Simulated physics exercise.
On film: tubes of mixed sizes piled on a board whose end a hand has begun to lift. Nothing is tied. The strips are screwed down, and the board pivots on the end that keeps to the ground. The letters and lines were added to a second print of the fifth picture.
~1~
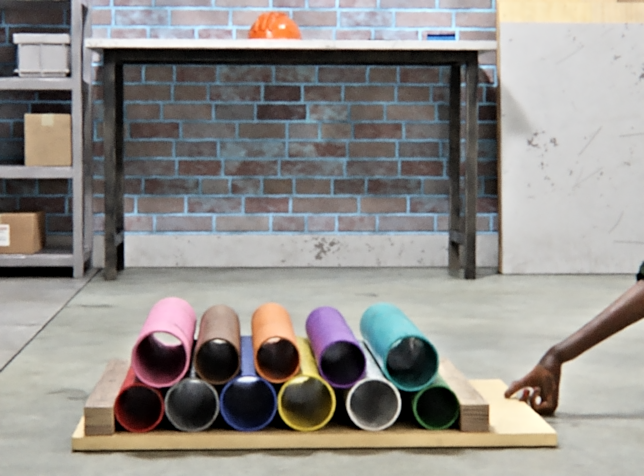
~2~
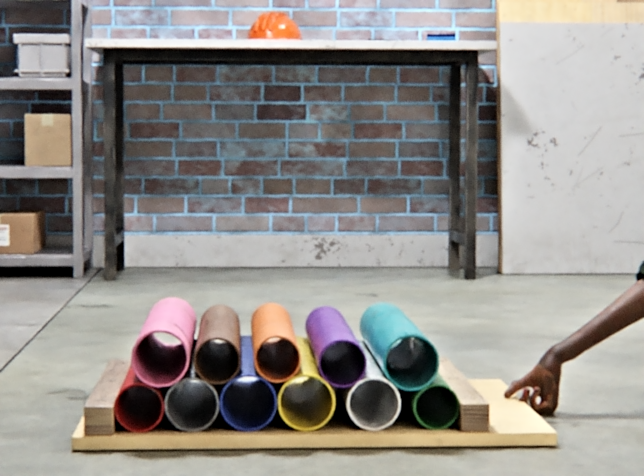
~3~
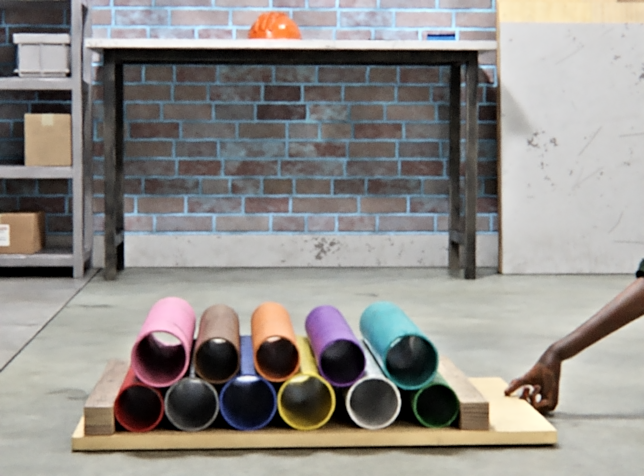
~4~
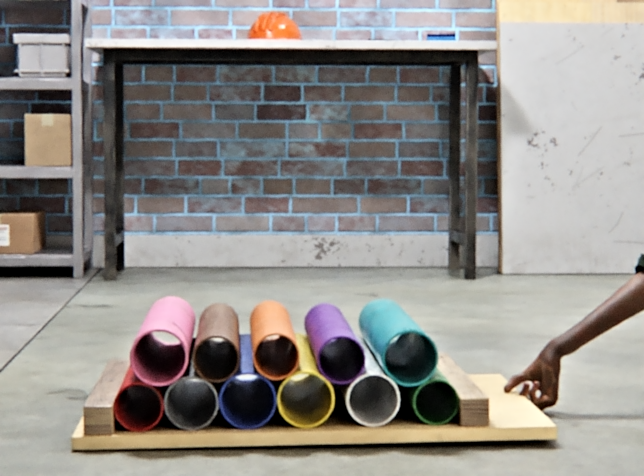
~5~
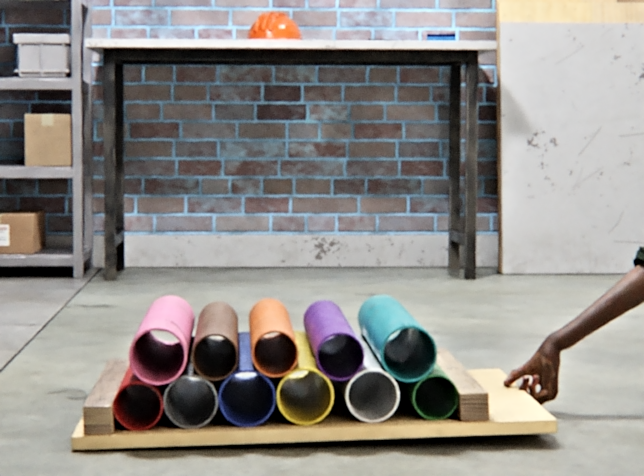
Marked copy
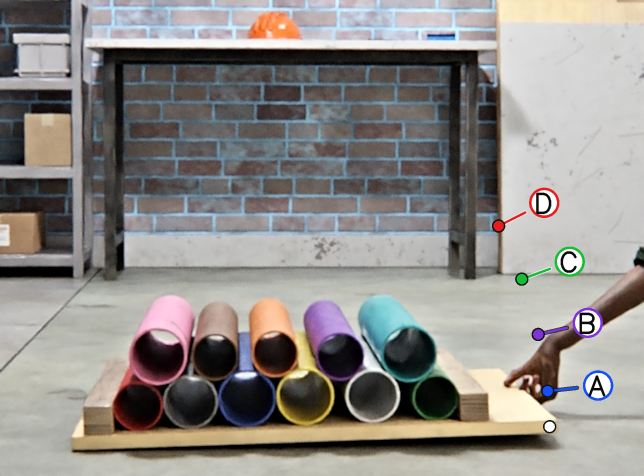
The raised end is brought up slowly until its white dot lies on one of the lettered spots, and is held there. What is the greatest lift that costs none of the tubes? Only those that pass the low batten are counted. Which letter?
Raise it to C.
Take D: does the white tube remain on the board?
Yes, with D.
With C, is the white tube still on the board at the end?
Yes.
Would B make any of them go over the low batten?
No.
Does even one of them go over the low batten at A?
No.
On the marked copy, A at (548, 391); B at (538, 335); C at (522, 279); D at (499, 226); the white dot at (550, 426).
Following C. Soon after the start, board at 14°.
Later, board at 20°.
In the end, board at 20°, none over the low batten.
As for the rest, A none over the low batten; B none over the low batten; D one over the low batten (pink).
